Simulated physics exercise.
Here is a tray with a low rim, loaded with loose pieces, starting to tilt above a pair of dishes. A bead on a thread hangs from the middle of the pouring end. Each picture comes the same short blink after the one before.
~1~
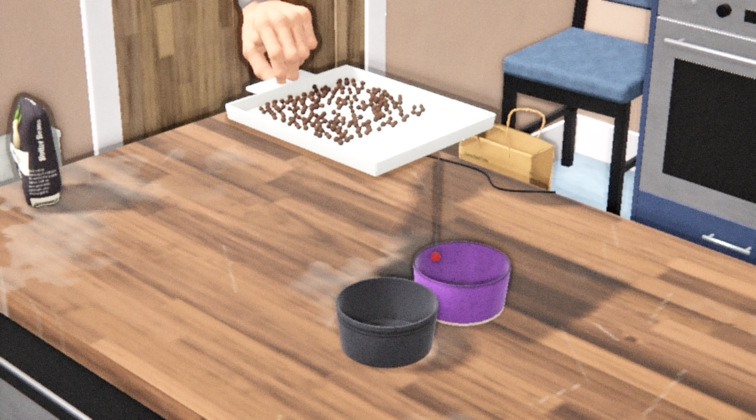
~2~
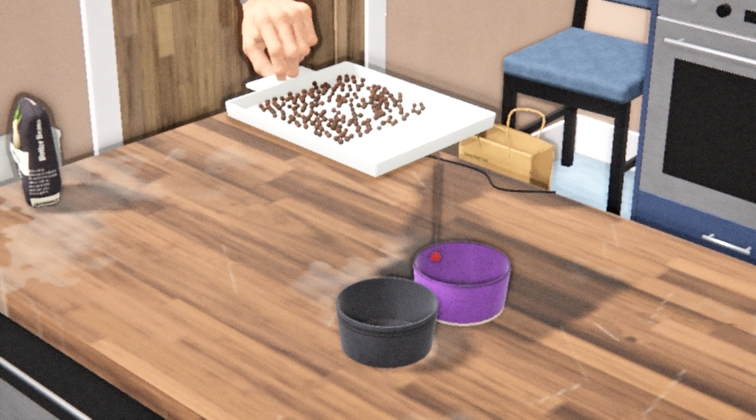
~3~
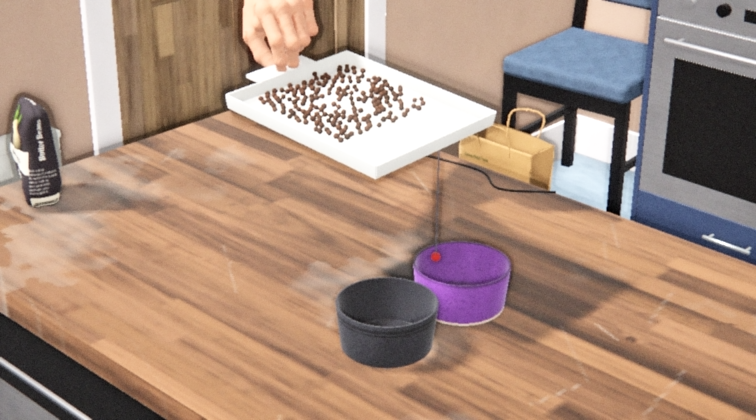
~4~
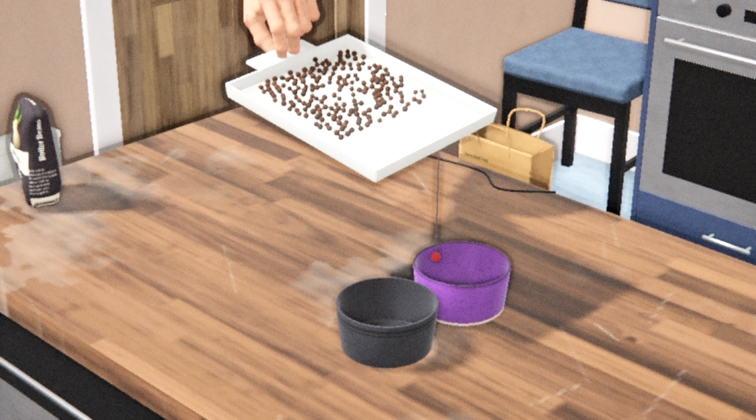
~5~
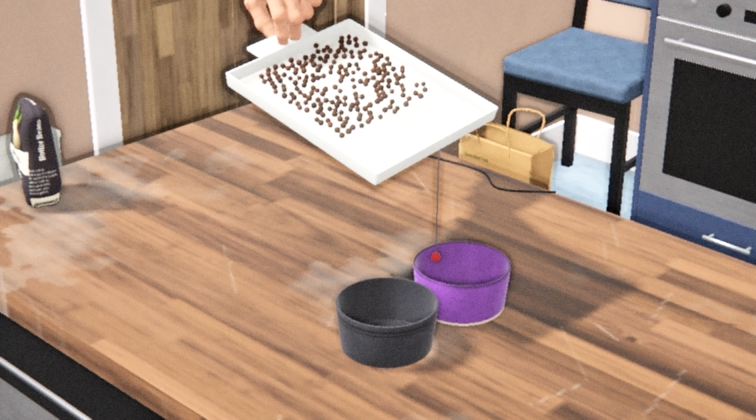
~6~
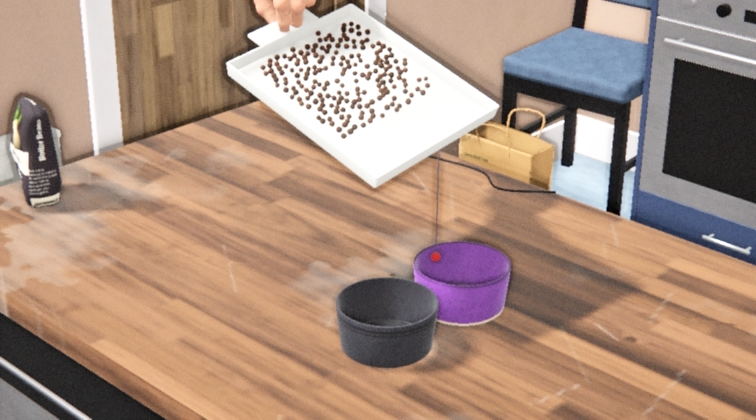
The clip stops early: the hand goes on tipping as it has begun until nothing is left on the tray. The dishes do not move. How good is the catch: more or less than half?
Caught overall: The larger part.
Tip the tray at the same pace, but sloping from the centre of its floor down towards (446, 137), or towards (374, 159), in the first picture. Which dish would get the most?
At the first place right, at the second the left-hand dish.
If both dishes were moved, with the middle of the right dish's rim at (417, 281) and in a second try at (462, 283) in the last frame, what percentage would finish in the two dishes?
In turn 60 and 50 in a hundred.
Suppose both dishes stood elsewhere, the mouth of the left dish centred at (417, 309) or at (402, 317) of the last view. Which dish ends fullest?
The first try: The left dish. The second: The left-hand dish.
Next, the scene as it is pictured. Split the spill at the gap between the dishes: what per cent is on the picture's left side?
Some 20 per cent.
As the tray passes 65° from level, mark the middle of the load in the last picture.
Close to (386, 178).
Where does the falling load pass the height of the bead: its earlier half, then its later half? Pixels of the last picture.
Around (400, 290) and then (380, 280).
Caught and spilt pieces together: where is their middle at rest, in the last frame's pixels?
Around (390, 342).
Soon after the last picture, tray tipped steeply; about two thirds on the tray; a small part in the left dish; a stray few outside both; about a quarter in the air.
A little later, tray tipped past a quarter turn; about half on the tray; about a third in the left dish; a small part outside both; a small part in the air.
Later still, tray tipped past a quarter turn; most in the left dish; a small part outside both.
At rest, tray tipped past a quarter turn; most in the left dish; none in the right dish; a small part outside both.
